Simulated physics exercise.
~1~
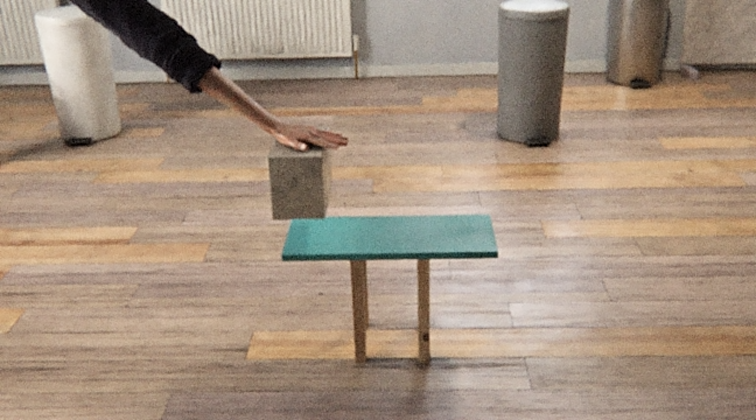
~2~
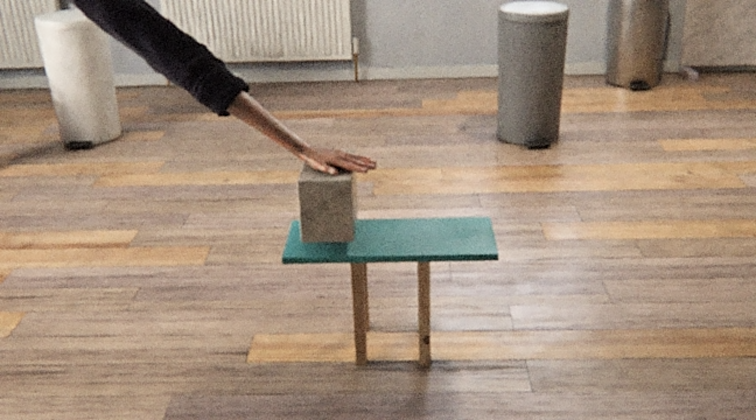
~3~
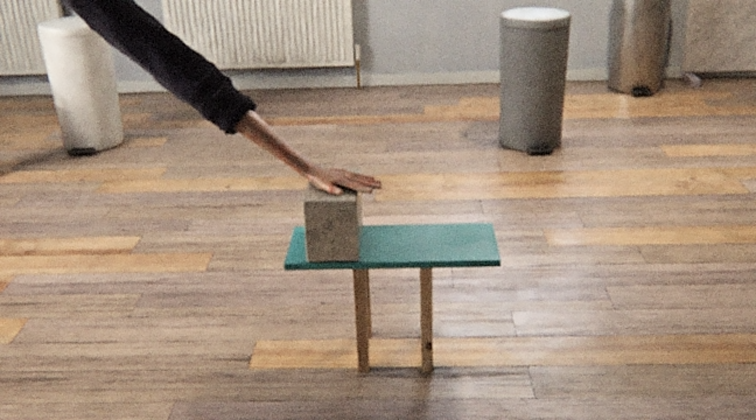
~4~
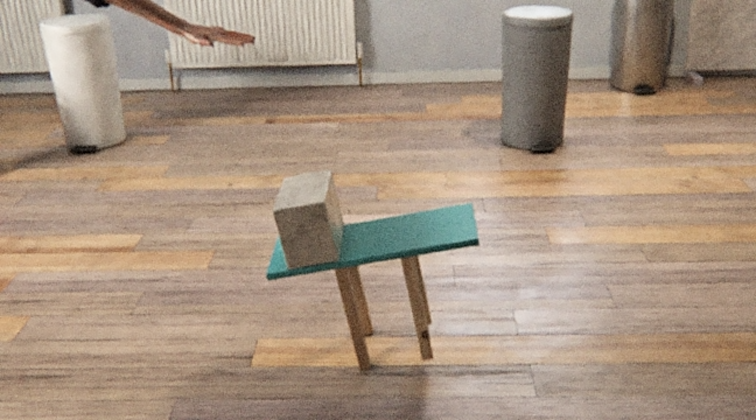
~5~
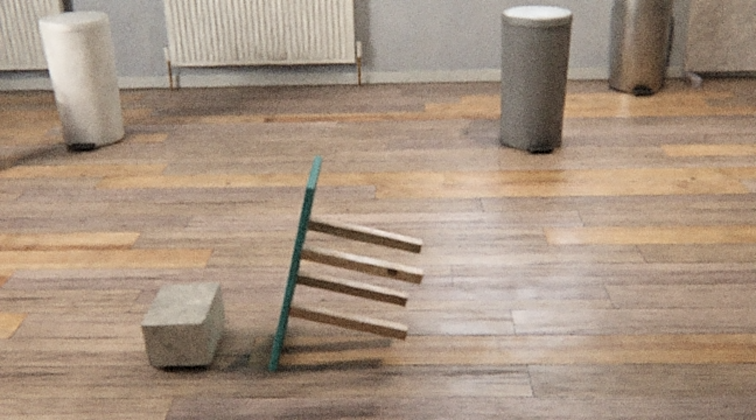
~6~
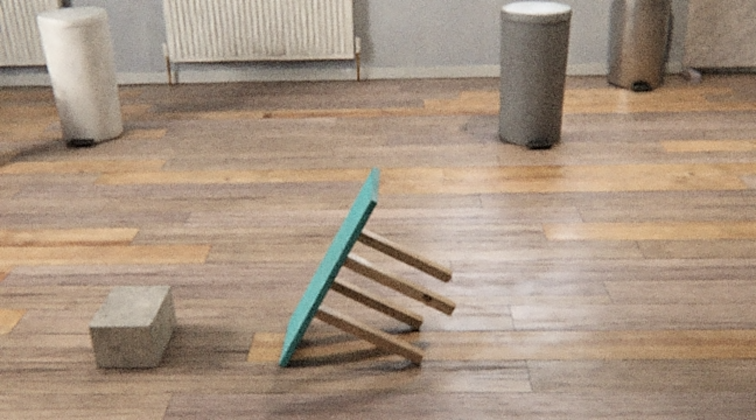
At first, a hand holds a grey, block-shaped slab above the left end of a small turquoise trestle table standing on a wooden floor. The hand moves the slab to the right and lowers it onto the tabletop, left of the legs. Once the hand lets go and draws back, the table tips to the left, and the slab leans with it. The slab drops to the floor on the left as the table swings onto its edge, legs pointing right. Finally, the slab rests farther left on its side, while the overturned table leans on its top's edge and legs.
